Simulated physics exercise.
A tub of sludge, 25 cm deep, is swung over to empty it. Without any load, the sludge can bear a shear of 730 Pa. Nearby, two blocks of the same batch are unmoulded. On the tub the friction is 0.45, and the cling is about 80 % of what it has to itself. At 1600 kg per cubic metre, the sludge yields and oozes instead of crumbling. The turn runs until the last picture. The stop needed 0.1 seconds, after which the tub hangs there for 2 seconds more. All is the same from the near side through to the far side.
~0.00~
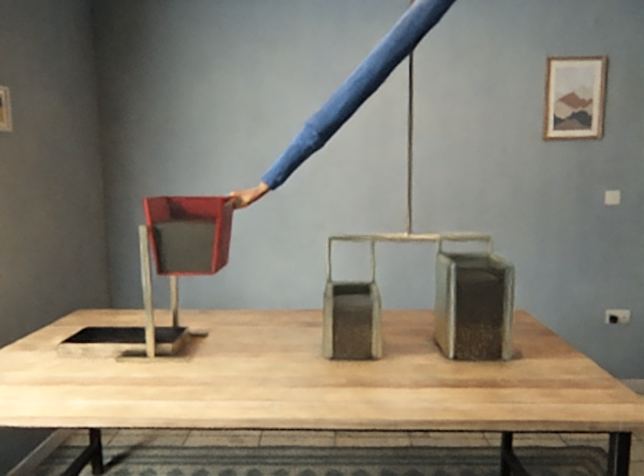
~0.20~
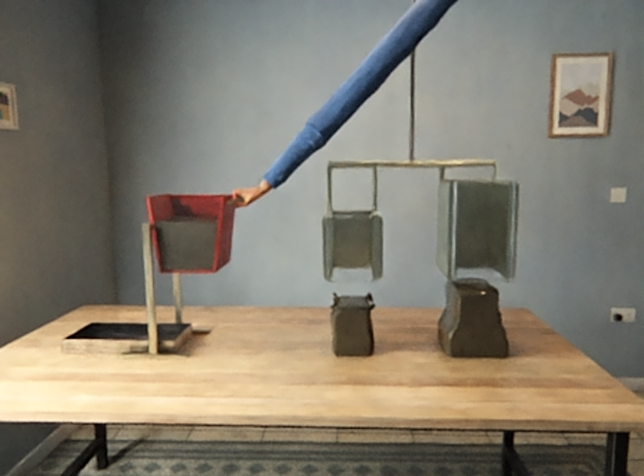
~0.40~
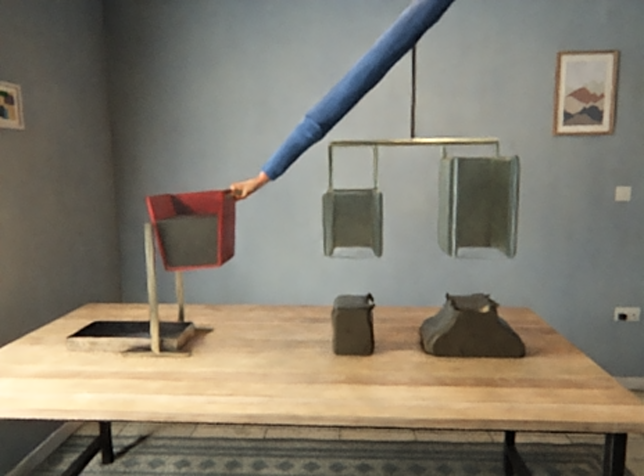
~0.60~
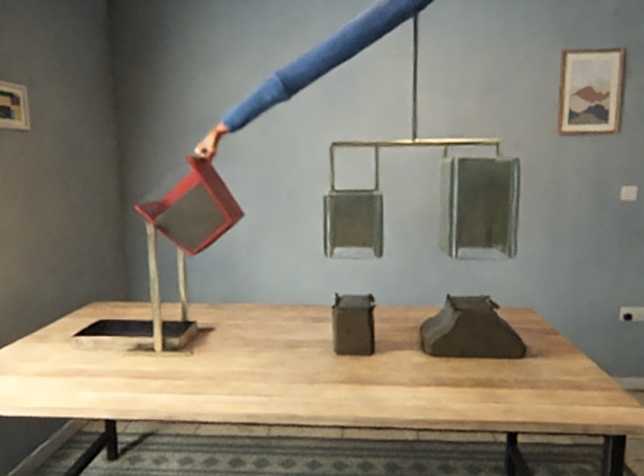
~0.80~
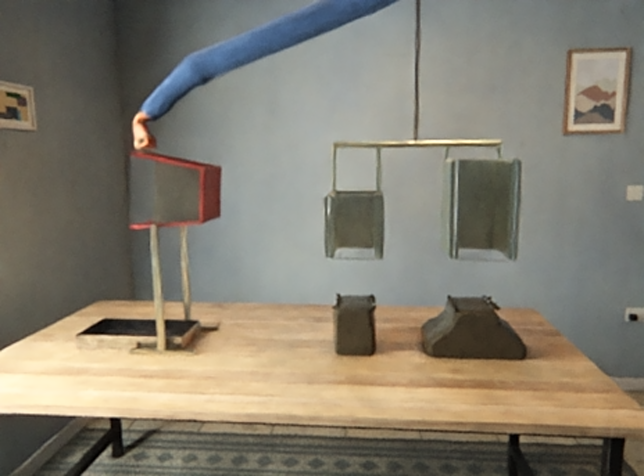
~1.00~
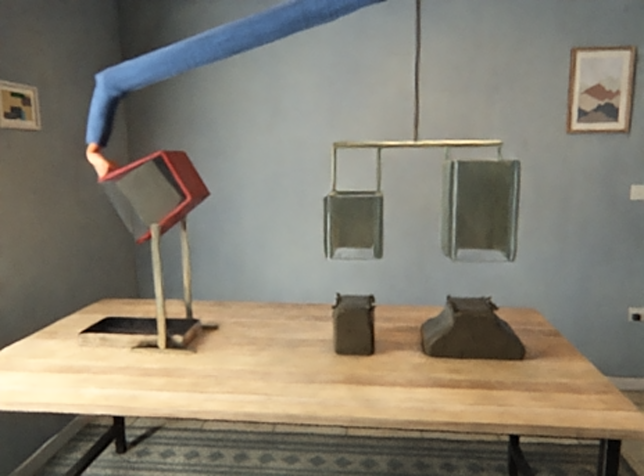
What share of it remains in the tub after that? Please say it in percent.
0 %.
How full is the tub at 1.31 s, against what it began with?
About 0 %.
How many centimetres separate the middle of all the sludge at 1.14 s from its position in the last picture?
Some 13 cm.
After 1.14 s, the tub is at 120 degrees and holds 63 %.
After 1.31 s, the tub is at 120 degrees and holds 0 %.
After 1.48 s, the tub is at 120 degrees and holds 0 %.
After 1.65 s, the tub is at 120 degrees and holds 0 %.
After 3.00 s, at the end, the tub is at 120 degrees and holds 0 %.
